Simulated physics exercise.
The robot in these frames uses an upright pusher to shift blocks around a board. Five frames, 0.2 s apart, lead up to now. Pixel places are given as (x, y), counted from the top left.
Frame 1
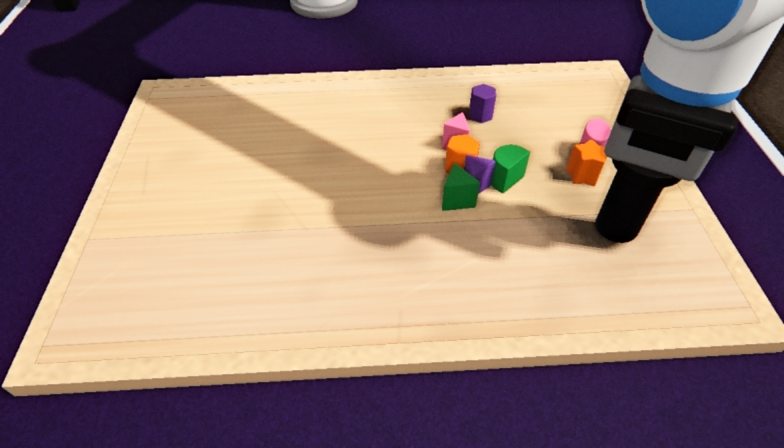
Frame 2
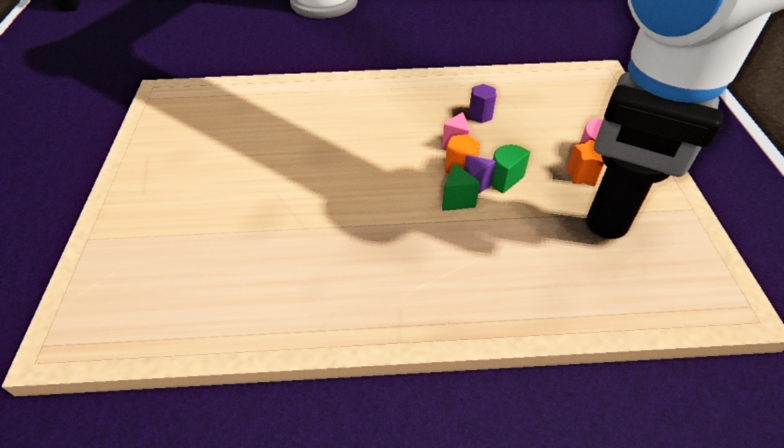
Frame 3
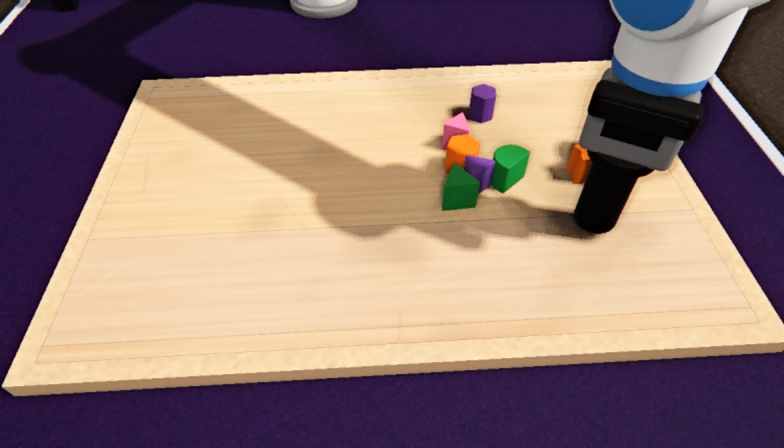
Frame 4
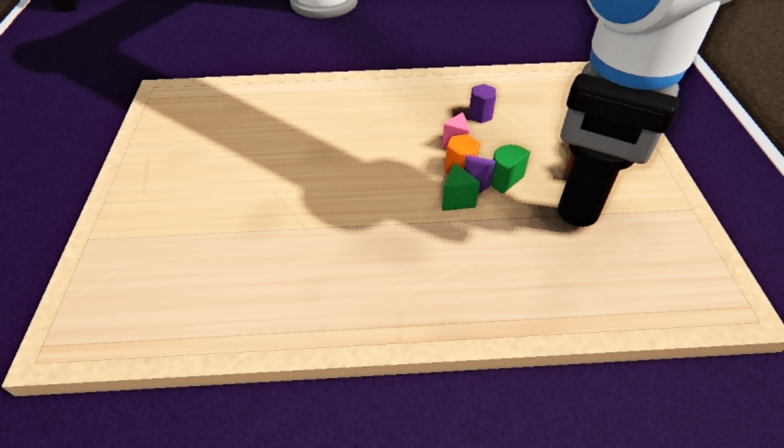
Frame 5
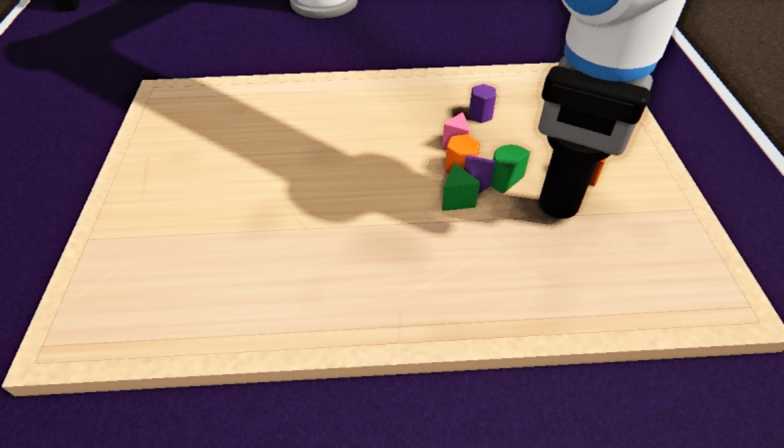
Robot arm with a black pusher sliding slowly left across a wooden board toward a cluster of colourful blocks, which stay still.
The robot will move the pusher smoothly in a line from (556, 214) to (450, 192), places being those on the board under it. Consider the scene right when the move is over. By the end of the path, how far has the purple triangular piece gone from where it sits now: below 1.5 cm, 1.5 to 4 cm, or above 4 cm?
The distance will be above 4 cm.
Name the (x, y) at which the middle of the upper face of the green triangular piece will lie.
Located at (424, 176).
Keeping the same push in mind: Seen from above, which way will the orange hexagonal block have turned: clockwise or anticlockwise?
Viewed from overhead, the orange hexagonal block winds up turned clockwise.
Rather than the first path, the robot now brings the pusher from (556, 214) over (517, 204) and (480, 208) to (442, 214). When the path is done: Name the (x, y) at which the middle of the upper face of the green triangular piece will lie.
I expect it at (420, 173).
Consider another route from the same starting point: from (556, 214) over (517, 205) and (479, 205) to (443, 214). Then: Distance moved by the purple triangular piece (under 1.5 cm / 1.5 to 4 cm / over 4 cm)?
The middle band: 1.5 to 4 cm.
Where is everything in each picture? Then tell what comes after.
In the first picture, lower end of the pusher (616, 229), tops of blocks, green triangular piece (460, 176), orange hexagonal block (464, 144), purple triangular piece (478, 163), green D-shaped block (510, 154).
In the second picture, pusher (607, 225), blocks as before.
In the third picture, pusher (594, 220), blocks as before.
In the fourth picture, pusher (578, 213), blocks as before.
In the fifth picture, pusher (558, 206), green triangular piece (460, 176), orange hexagonal block (464, 144), purple triangular piece (478, 163), green D-shaped block (510, 154).
The first path, step by step. One third of the way, pusher (521, 198); nothing pushed yet.
Two thirds of the way, pusher (485, 191); green triangular piece (454, 177), turned 15° clockwise; purple triangular piece (465, 160); green D-shaped block (504, 152), turned 40° clockwise.
At the end, pusher (451, 184); green triangular piece (424, 176); orange hexagonal block (460, 141), turned 30° clockwise; purple triangular piece (436, 151), turned 20° clockwise; green D-shaped block (504, 152), turned 40° clockwise.
